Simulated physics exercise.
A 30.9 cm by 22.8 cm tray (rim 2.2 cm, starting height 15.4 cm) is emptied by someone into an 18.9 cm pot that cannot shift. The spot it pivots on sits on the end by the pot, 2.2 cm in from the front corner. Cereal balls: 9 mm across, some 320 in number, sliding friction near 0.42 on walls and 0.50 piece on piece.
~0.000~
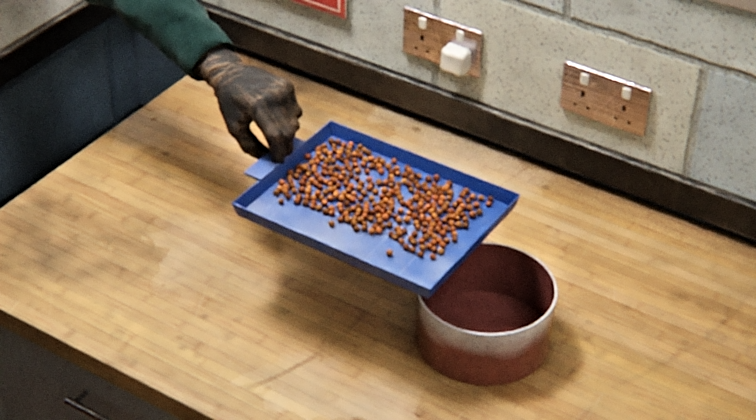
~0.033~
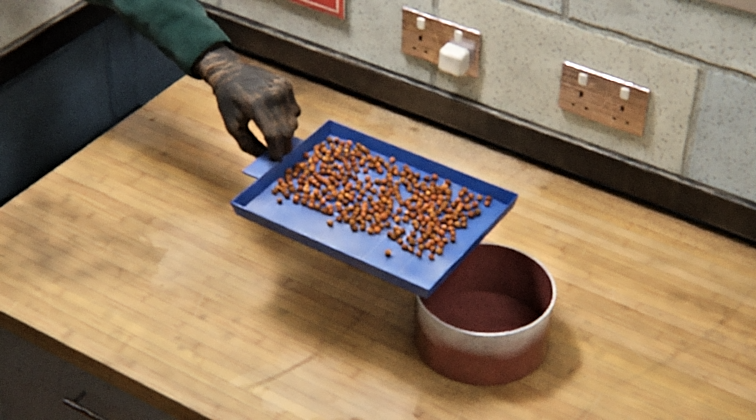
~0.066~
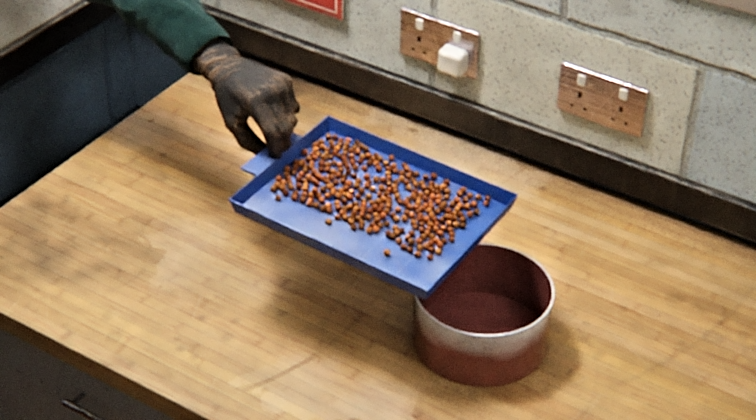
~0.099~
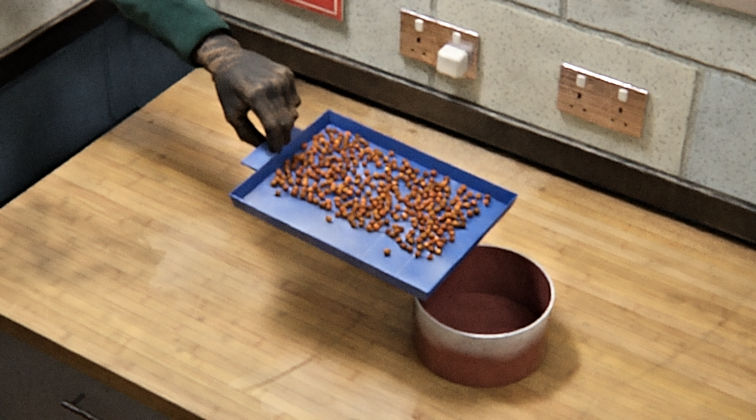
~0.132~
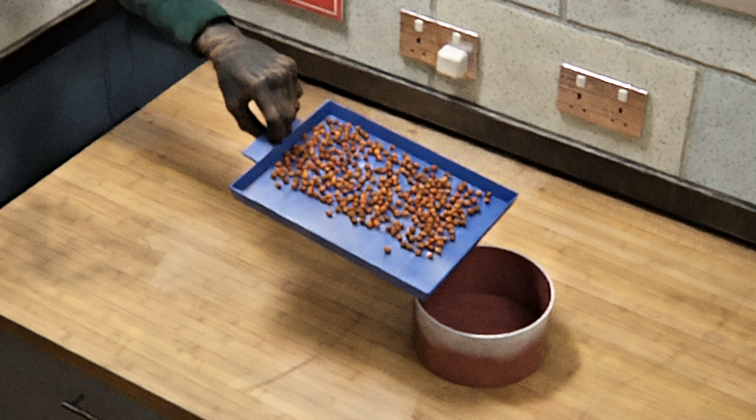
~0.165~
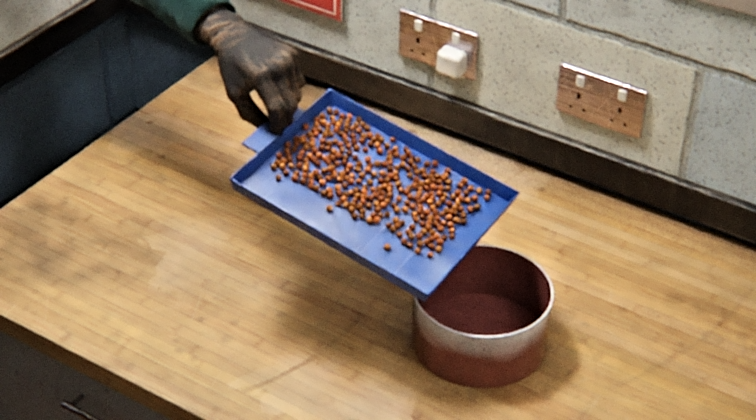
A blue tray of small brown balls tilts gradually as a gloved hand raises its left end.
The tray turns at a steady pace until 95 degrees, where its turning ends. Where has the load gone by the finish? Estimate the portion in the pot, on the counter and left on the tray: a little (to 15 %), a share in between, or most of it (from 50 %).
Pot: A share in between; counter: Most of it; tray: A little.
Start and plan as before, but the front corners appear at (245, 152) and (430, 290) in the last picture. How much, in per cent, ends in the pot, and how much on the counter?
Pot 75 % / counter 25 %.
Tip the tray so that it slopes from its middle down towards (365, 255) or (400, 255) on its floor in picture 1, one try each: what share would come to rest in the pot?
The share comes to about 0 in a hundred, then about 0 in a hundred.
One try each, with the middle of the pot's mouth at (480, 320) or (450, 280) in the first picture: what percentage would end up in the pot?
Spot one: Some 85 per cent; spot two: Some 0 per cent.
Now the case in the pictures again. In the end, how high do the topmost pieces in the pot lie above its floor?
Some 2.0 cm.
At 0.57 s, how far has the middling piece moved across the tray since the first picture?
9 cm.
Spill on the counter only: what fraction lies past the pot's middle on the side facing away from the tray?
About 90 per cent.
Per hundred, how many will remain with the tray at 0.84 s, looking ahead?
Roughly 60 per cent.
Then, at 0.57 s, tilt 51 degrees; the tray holds 100 %, the pot 0 %.
Then, at 0.84 s, tilt 79 degrees; the tray holds 60 %, the pot 5 %.
After 1.21 s, tilt 95 degrees; the tray holds 10 %, the pot 25 %.
At rest (2.2 s), pot 35 %, counter 65 %, tray 0 %.
